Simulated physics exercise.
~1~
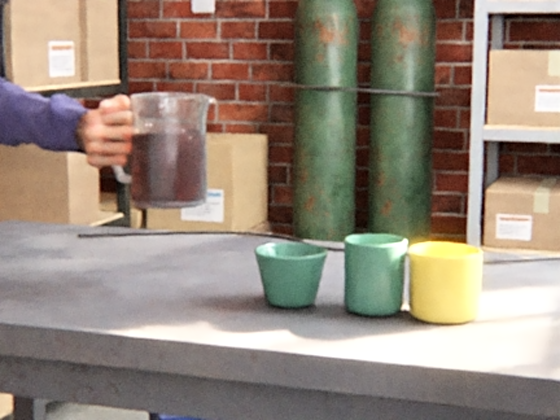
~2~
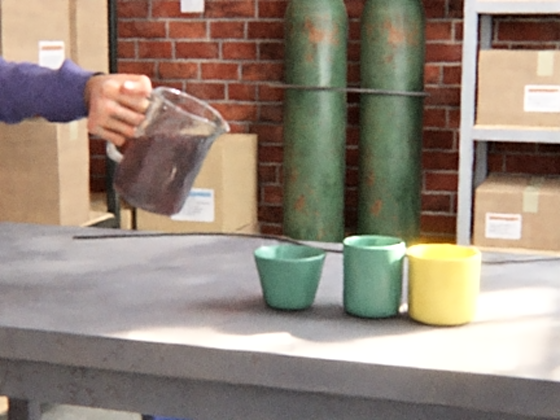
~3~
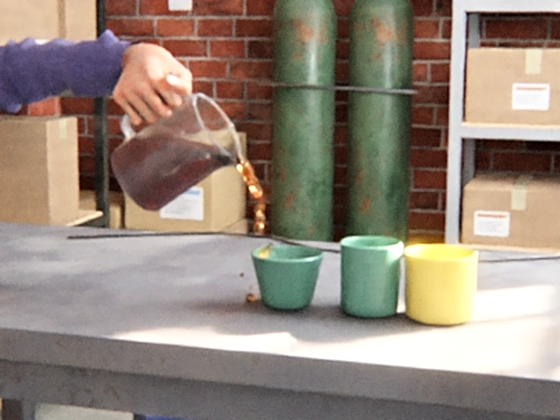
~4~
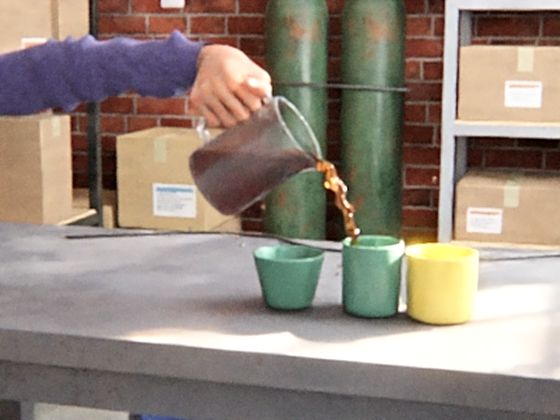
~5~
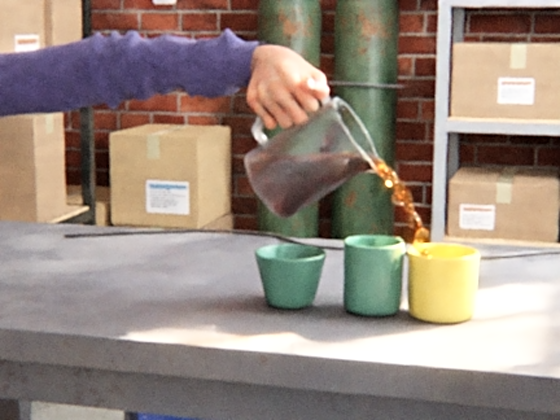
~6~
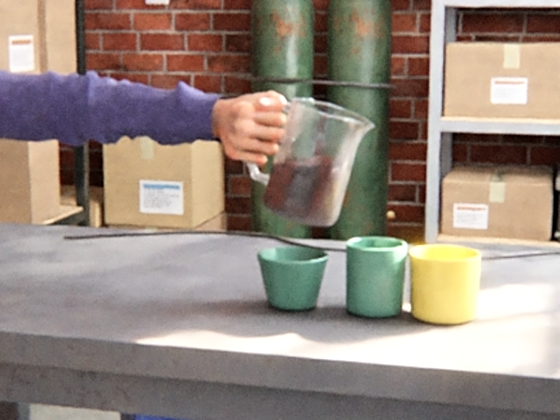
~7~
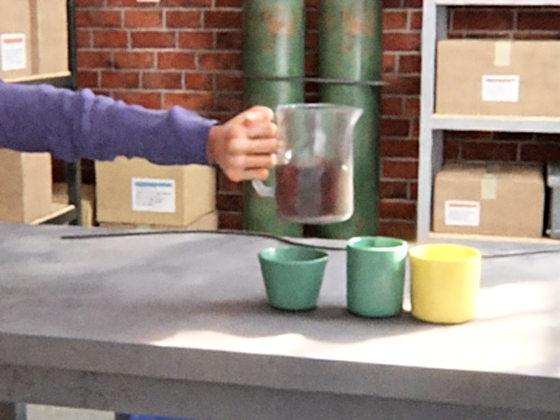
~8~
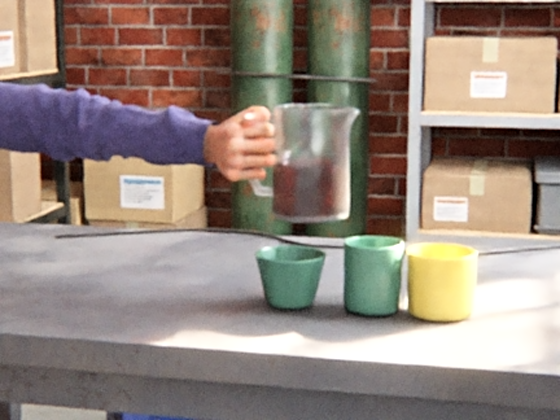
A hand tips a pitcher of brown tea, pours rightward along three cups, then rights it.
